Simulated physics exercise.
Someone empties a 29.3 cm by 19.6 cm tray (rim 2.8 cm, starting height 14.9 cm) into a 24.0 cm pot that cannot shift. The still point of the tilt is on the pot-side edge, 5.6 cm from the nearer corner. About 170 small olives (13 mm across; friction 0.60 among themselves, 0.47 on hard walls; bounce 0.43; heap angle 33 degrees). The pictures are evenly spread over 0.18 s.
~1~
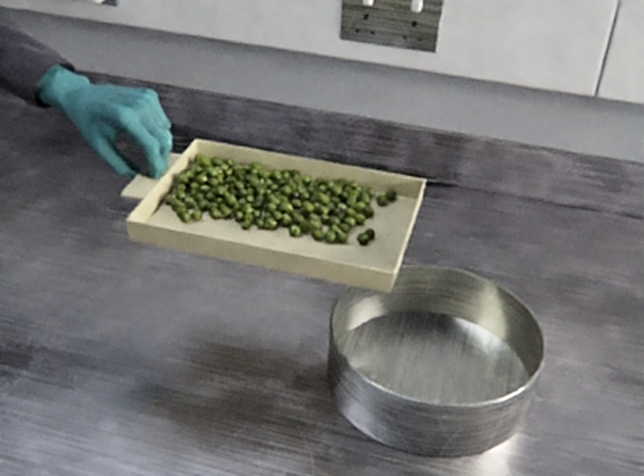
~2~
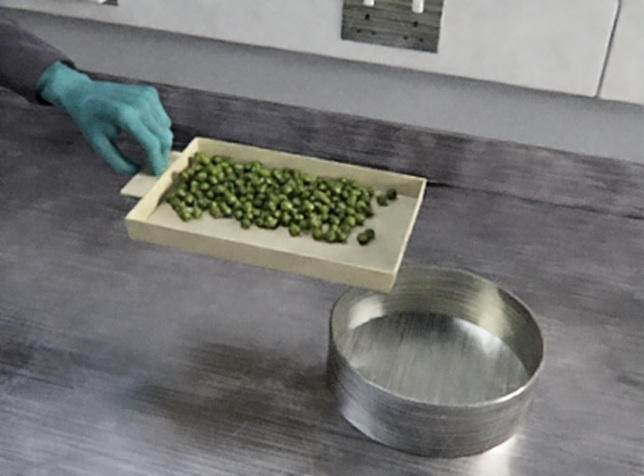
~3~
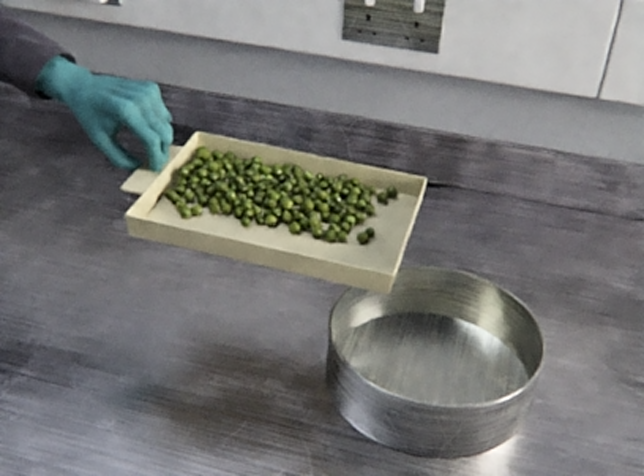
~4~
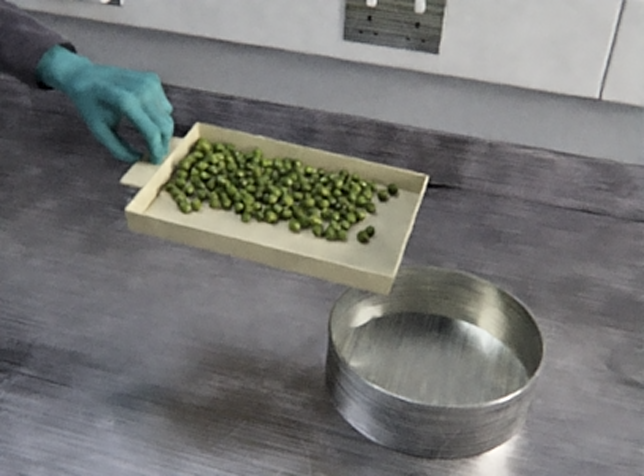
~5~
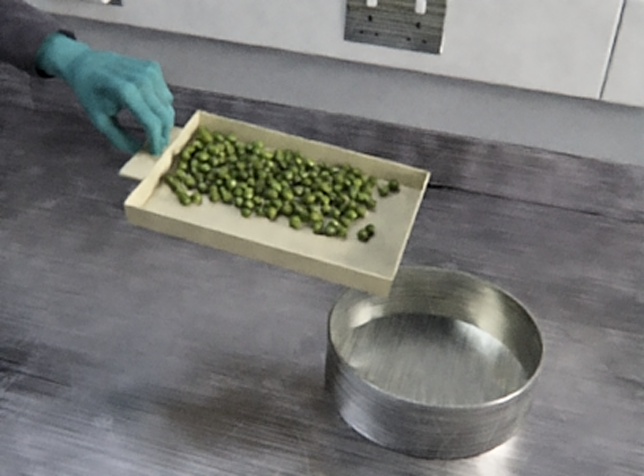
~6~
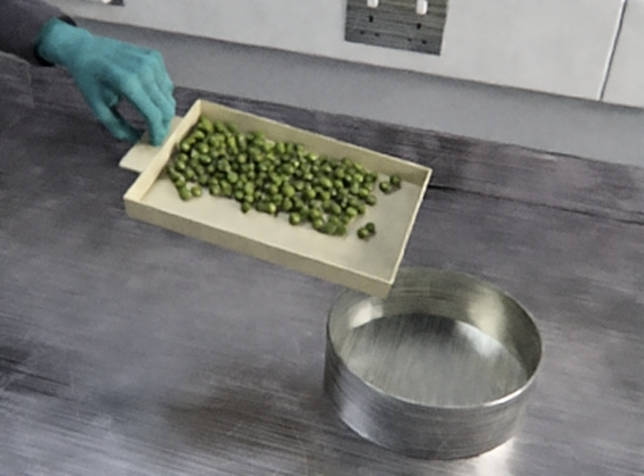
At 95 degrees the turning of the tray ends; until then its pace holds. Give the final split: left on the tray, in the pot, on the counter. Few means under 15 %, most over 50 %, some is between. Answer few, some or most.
Left on the tray: Few; in the pot: Most; on the counter: Some.
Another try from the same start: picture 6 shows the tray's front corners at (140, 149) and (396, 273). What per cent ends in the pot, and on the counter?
Pot 80, counter 20.
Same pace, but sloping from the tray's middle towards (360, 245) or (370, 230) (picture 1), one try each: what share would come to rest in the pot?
About 95 and 70 per cent.
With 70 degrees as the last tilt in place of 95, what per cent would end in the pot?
Then about 20 per cent.
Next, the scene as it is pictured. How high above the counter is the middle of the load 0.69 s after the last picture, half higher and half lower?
Roughly 18 cm.
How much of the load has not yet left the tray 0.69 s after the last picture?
Roughly 85 per cent.
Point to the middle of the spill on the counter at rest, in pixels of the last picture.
Near (323, 461).
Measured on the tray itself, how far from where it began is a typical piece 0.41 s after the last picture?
Some 9 cm.
Then, 0.41 s after the last picture, tilt 51 degrees; the tray holds 100 %, the pot 0 %.
Then, 0.69 s after the last picture, tilt 78 degrees; the tray holds 85 %, the pot 10 %.
Then, 1.07 s after the last picture, tilt 95 degrees; the tray holds 35 %, the pot 40 %.
In the end, tray 5 %, pot 70 %, counter 25 %.
